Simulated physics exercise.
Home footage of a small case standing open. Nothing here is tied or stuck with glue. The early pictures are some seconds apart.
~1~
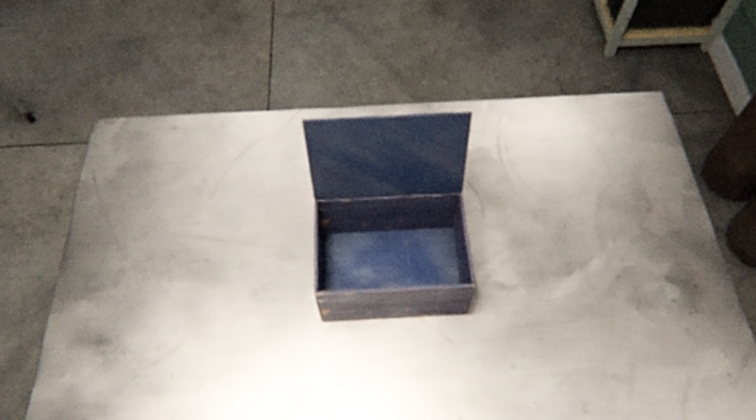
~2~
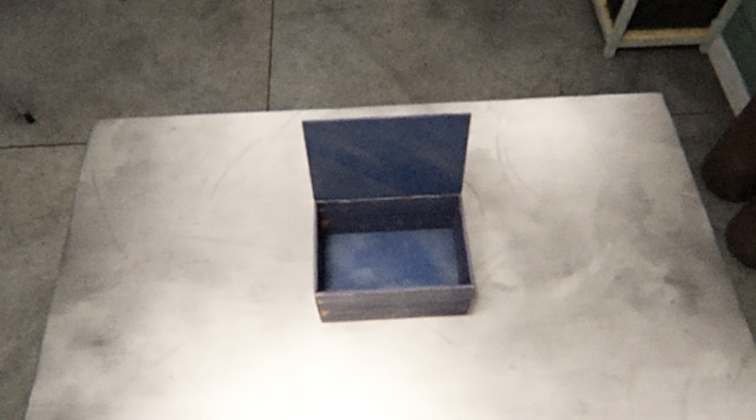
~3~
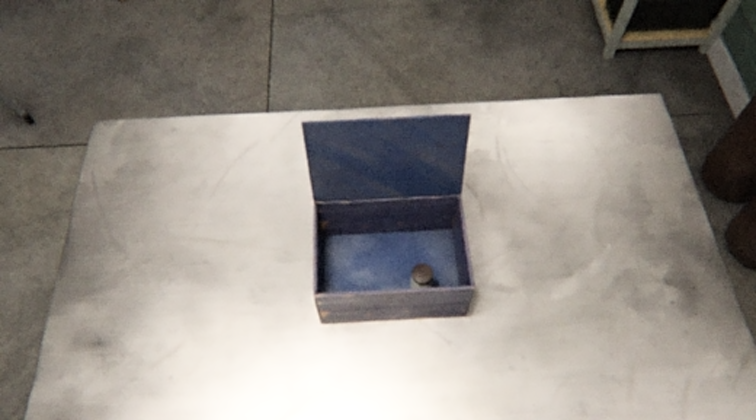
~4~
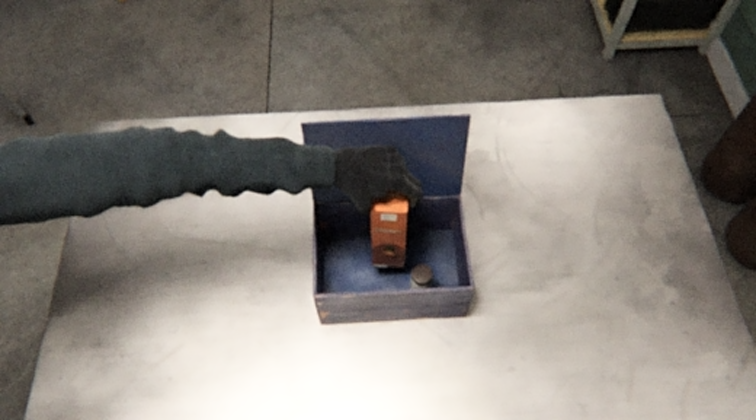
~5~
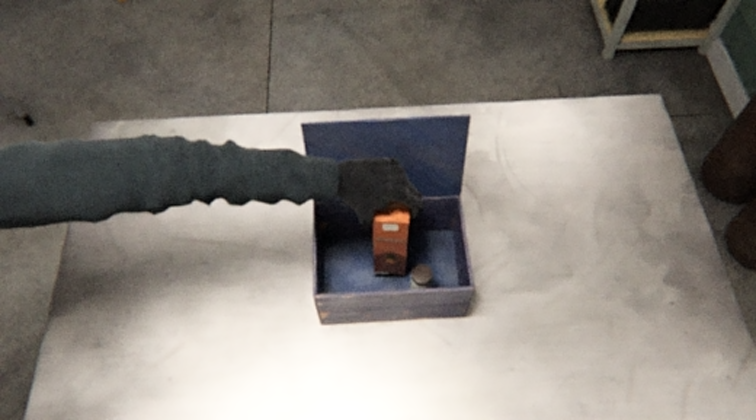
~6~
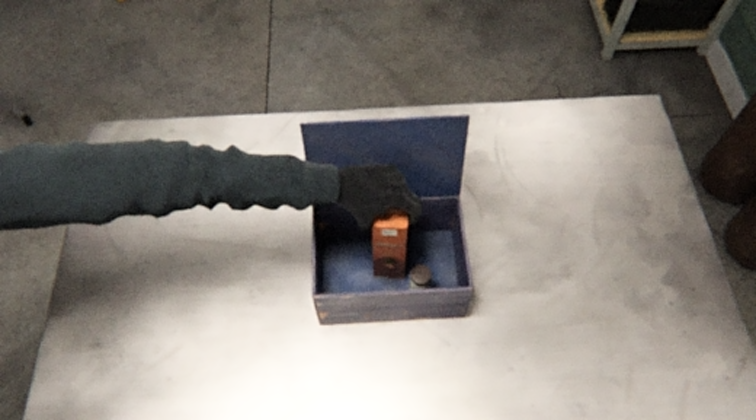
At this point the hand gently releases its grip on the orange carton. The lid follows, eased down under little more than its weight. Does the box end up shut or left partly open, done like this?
It ends up partly open.
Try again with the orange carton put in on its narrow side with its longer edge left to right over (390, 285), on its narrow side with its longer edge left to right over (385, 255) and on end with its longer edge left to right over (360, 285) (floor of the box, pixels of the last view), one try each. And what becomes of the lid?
Going in order, the lid comes down all the way, then comes down all the way, then is left partly open.
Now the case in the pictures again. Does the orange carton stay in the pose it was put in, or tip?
By the end it has leaned over.
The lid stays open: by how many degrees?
About 20°.
Then, 1.50 s past the last view, lid 70° above the rim.
Then, 2.00 s past the last view, lid 24° above the rim; orange carton rocked 31° from its first pose near (388, 273).
Finally, lid 21° above the rim; down or leaning hard in the box, orange carton; white shaker still in place. Final places as the last picture's camera would see them, orange carton near (384, 271).
